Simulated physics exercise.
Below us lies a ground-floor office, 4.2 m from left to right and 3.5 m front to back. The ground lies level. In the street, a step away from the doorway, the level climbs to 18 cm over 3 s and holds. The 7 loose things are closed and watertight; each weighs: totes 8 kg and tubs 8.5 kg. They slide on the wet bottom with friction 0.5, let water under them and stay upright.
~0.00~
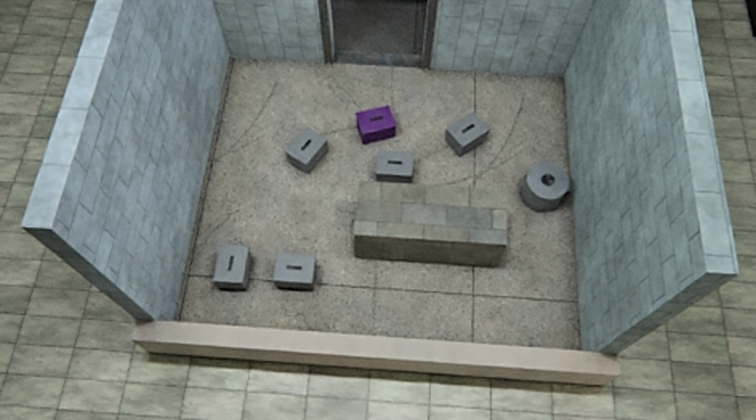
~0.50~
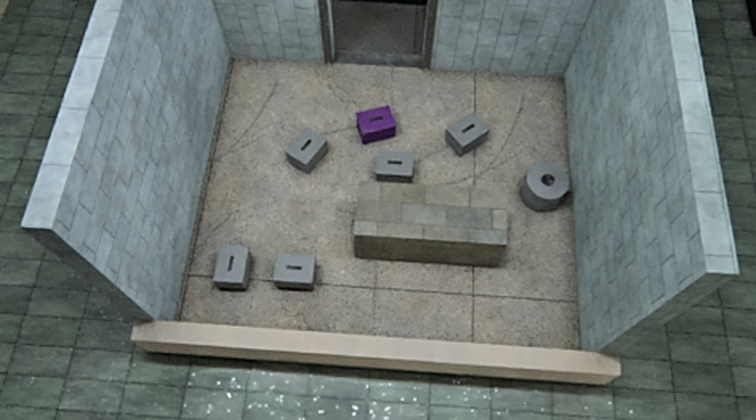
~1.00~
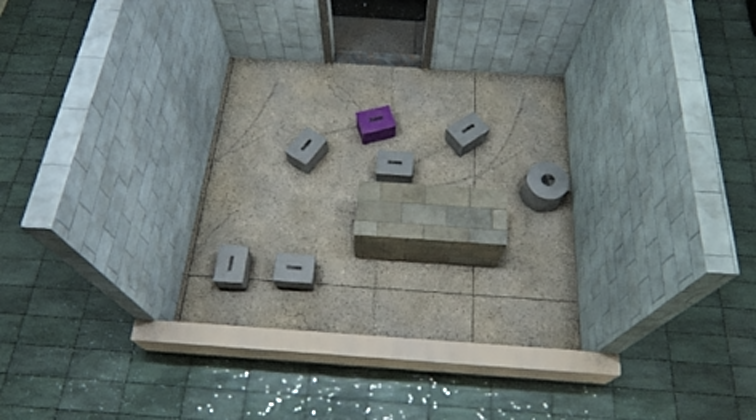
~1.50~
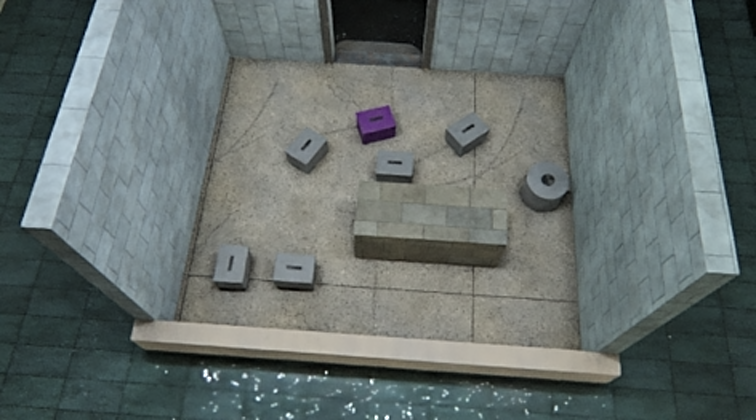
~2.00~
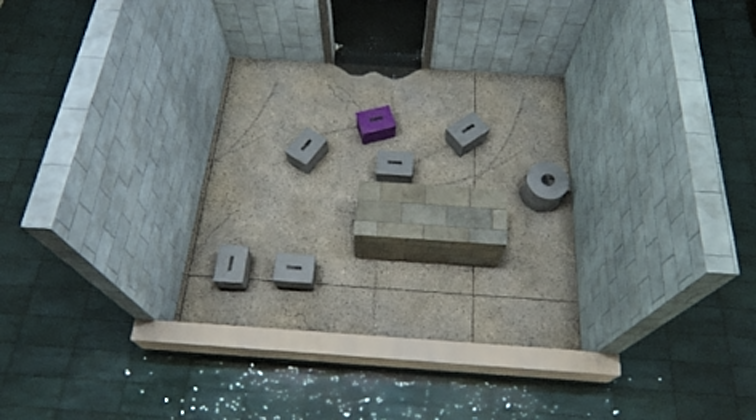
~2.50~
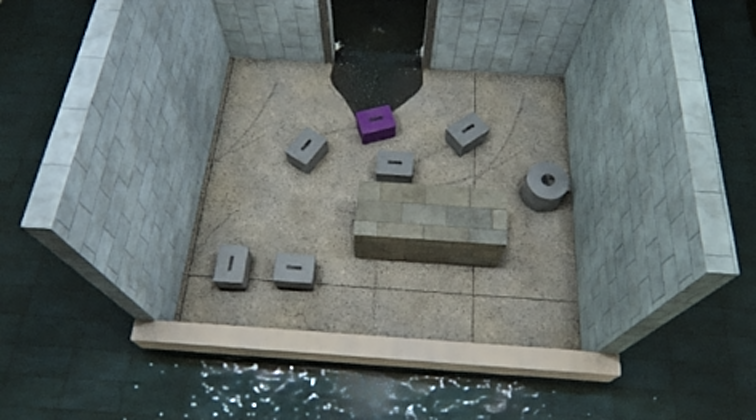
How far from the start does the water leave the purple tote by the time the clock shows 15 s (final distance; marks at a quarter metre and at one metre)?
The purple tote travels far.
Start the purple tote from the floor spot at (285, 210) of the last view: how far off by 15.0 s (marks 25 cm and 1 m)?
It ends far away.
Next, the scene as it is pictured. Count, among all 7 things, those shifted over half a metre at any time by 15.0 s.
That makes 6.
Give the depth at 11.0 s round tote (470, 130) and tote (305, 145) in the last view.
About 5 and 11 cm.
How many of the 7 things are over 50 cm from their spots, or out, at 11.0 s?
4 of them.
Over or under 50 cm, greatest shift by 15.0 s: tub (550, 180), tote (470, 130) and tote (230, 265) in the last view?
In turn: Over, under, past it.
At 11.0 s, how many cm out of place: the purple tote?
About 200 cm.
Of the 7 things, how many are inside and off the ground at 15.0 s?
7 of them.
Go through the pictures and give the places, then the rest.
The purple tote at (376, 119), on the bottom; 0.0 m2 under water; 0 of 7 have shifted, in the first picture.
The purple tote at (376, 119) rests on the ground; 0.0 m2 under water; 0 of 7 have shifted, in the second picture.
The purple tote at (376, 119) rests on the ground; water covers 0.0 m2; 0 of 7 have shifted, in the third picture.
The purple tote at (376, 119), on the bottom; 0.0 m2 under water; 0 of 7 have shifted, in the fourth picture.
The purple tote at (376, 119), on the bottom; water covers 0.1 m2; 0 of 7 have shifted, in the fifth picture.
The purple tote at (376, 119), on the bottom; water covers 0.6 m2; 0 of 7 have shifted, in the sixth picture.
After 3.5 s the purple tote is near (377, 140), 0.3 m from its start, aground; 0 afloat.
After 6.8 s the purple tote is near (304, 240), 1.7 m from its start, afloat; 2 afloat.
After 11.0 s the purple tote is near (448, 285), 2.1 m from its start, afloat; 6 afloat.
After 15.0 s the purple tote is near (551, 224), 2.3 m from its start, afloat; 7 afloat.
